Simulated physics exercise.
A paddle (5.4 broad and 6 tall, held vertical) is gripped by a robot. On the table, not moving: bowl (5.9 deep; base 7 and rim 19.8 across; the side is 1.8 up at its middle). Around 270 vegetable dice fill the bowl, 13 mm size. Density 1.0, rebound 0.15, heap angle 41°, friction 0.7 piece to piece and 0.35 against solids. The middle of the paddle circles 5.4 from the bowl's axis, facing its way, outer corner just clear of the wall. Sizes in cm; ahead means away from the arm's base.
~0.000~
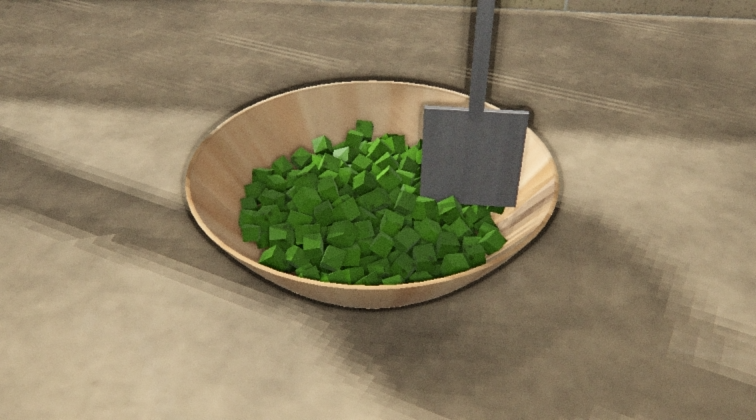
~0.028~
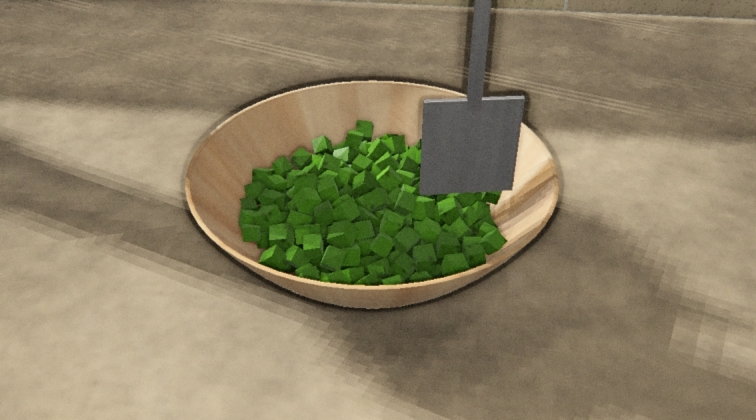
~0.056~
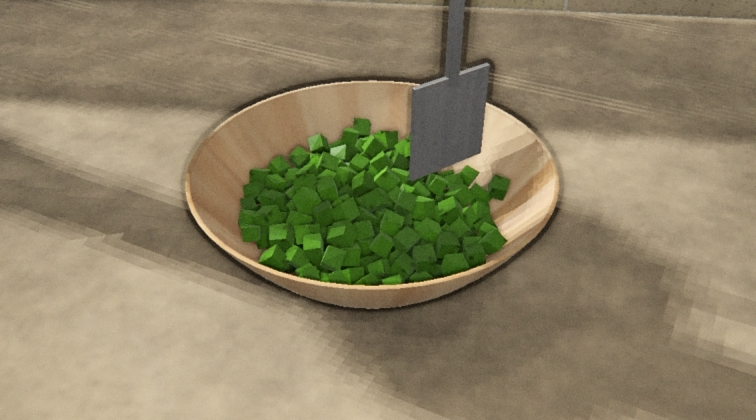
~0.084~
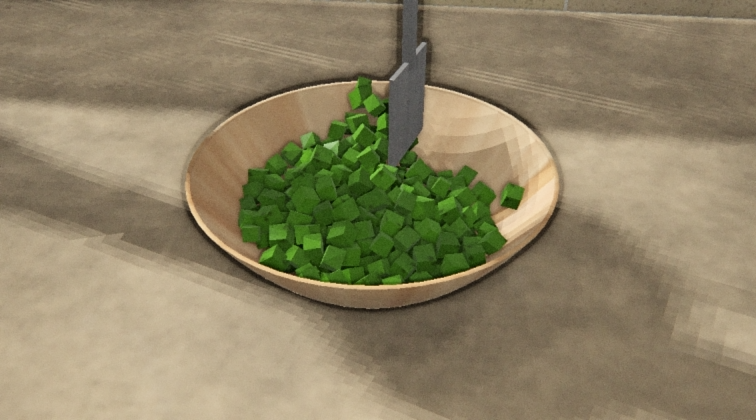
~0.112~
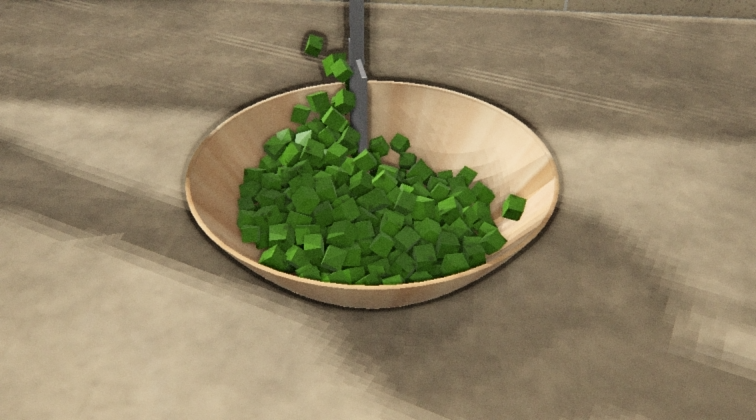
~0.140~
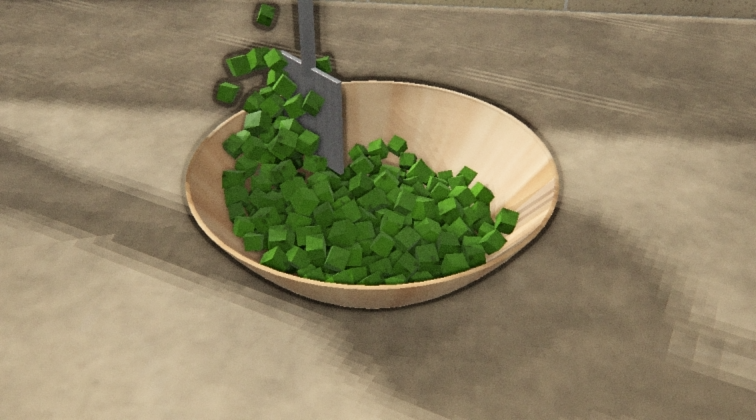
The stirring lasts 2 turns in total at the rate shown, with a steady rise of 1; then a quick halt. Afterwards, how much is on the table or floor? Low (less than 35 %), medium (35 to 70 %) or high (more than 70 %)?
On the table or floor the share is medium, 35 to 70 %.
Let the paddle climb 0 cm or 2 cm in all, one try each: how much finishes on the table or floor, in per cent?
Some 55 and 25 per cent.
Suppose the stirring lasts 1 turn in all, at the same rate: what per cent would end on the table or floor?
Then about 25 per cent.
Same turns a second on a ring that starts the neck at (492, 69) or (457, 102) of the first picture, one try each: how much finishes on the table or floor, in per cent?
Some 5 and 65 per cent.
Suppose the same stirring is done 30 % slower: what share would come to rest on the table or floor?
Then about 30 per cent.
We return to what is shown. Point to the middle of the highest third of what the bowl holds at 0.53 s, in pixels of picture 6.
At about (339, 216).
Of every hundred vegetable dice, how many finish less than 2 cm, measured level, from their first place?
Roughly 35 per cent.
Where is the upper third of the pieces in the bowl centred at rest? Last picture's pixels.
Around (342, 216).
After 0.33 s, 2° round, highest piece 14 above the table; 208 in the bowl, 23 on the table or floor, 43 in flight or on the tool.
After 0.53 s, 225° round, highest piece 9 above the table; 160 in the bowl, 89 on the table or floor, 25 in flight or on the tool.
After 0.82 s, 0° round, highest piece 4 above the table; 155 in the bowl, 119 on the table or floor.
After 1.52 s, 0° round, highest piece 4 above the table; 155 in the bowl, 119 on the table or floor.
In the end, 155 in the bowl, 119 on the table or floor. That is 43 % on the table or floor.
